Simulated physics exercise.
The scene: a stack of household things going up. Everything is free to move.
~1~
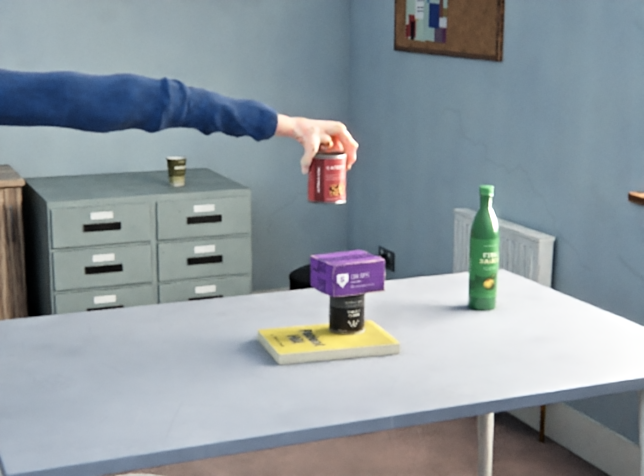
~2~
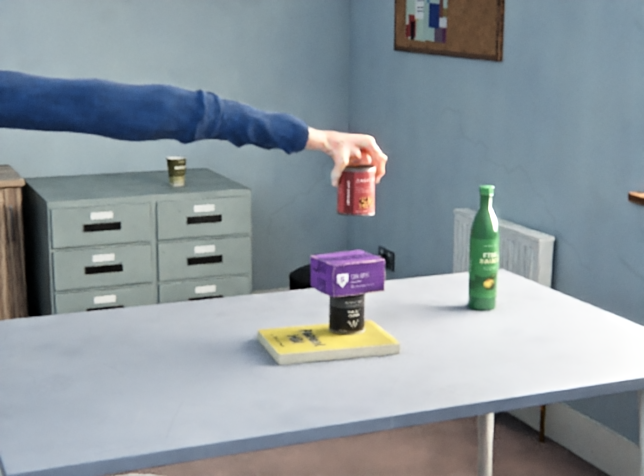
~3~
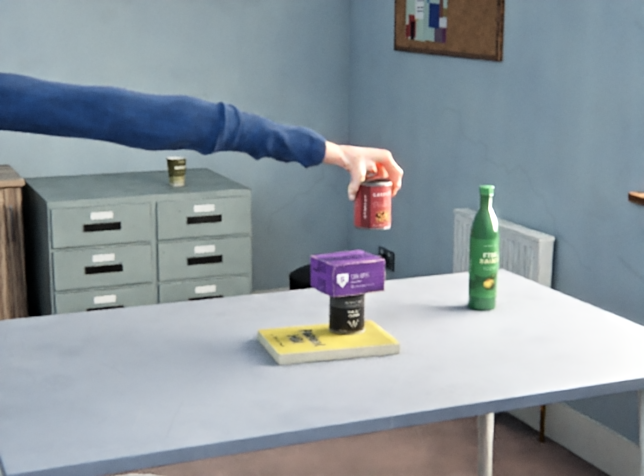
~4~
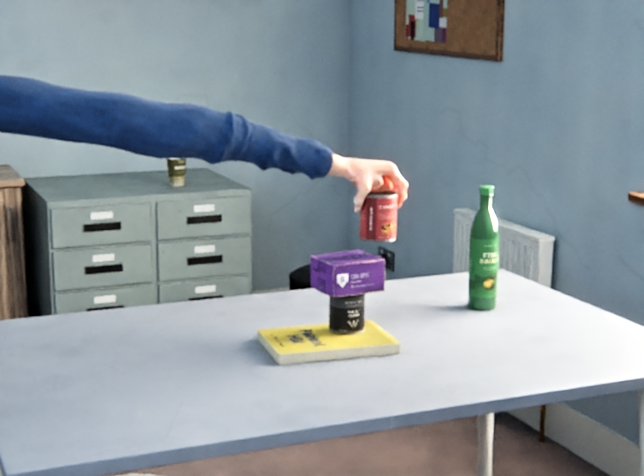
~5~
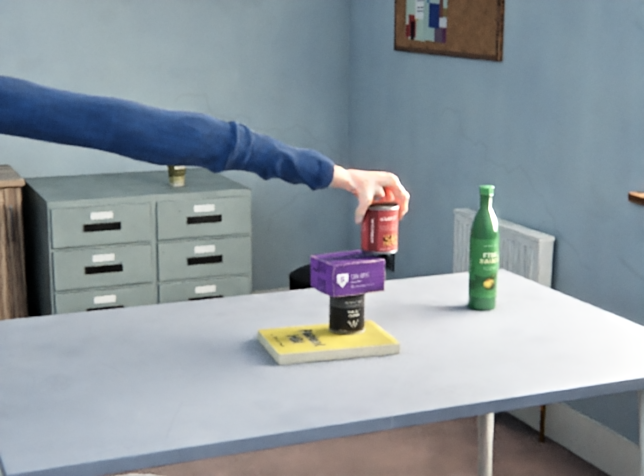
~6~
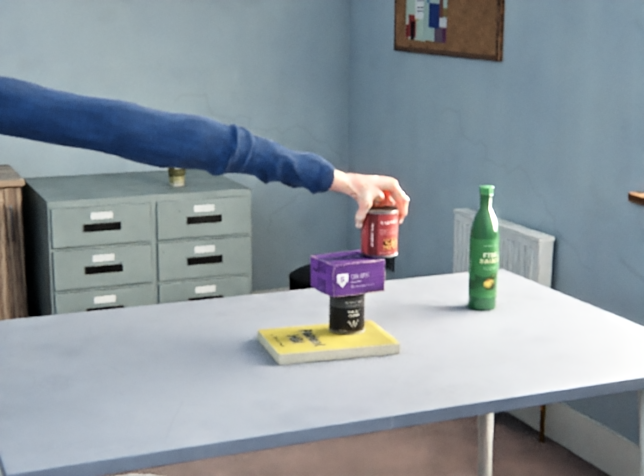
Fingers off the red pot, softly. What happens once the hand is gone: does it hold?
Here the pile loses its balance.
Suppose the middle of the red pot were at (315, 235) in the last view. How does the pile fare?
Then it gives way.
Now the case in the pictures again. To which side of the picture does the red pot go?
To the right.
Then, 0.30 s on from there, red pot now fallen.
Then, 0.40 s on from there, things are still on the move.
Then, 1.80 s on from there, nothing new.
In the end, fallen, red pot; the other 4 unmoved. At the end, from the last picture's camera, red pot near (411, 315). The pile comes apart.
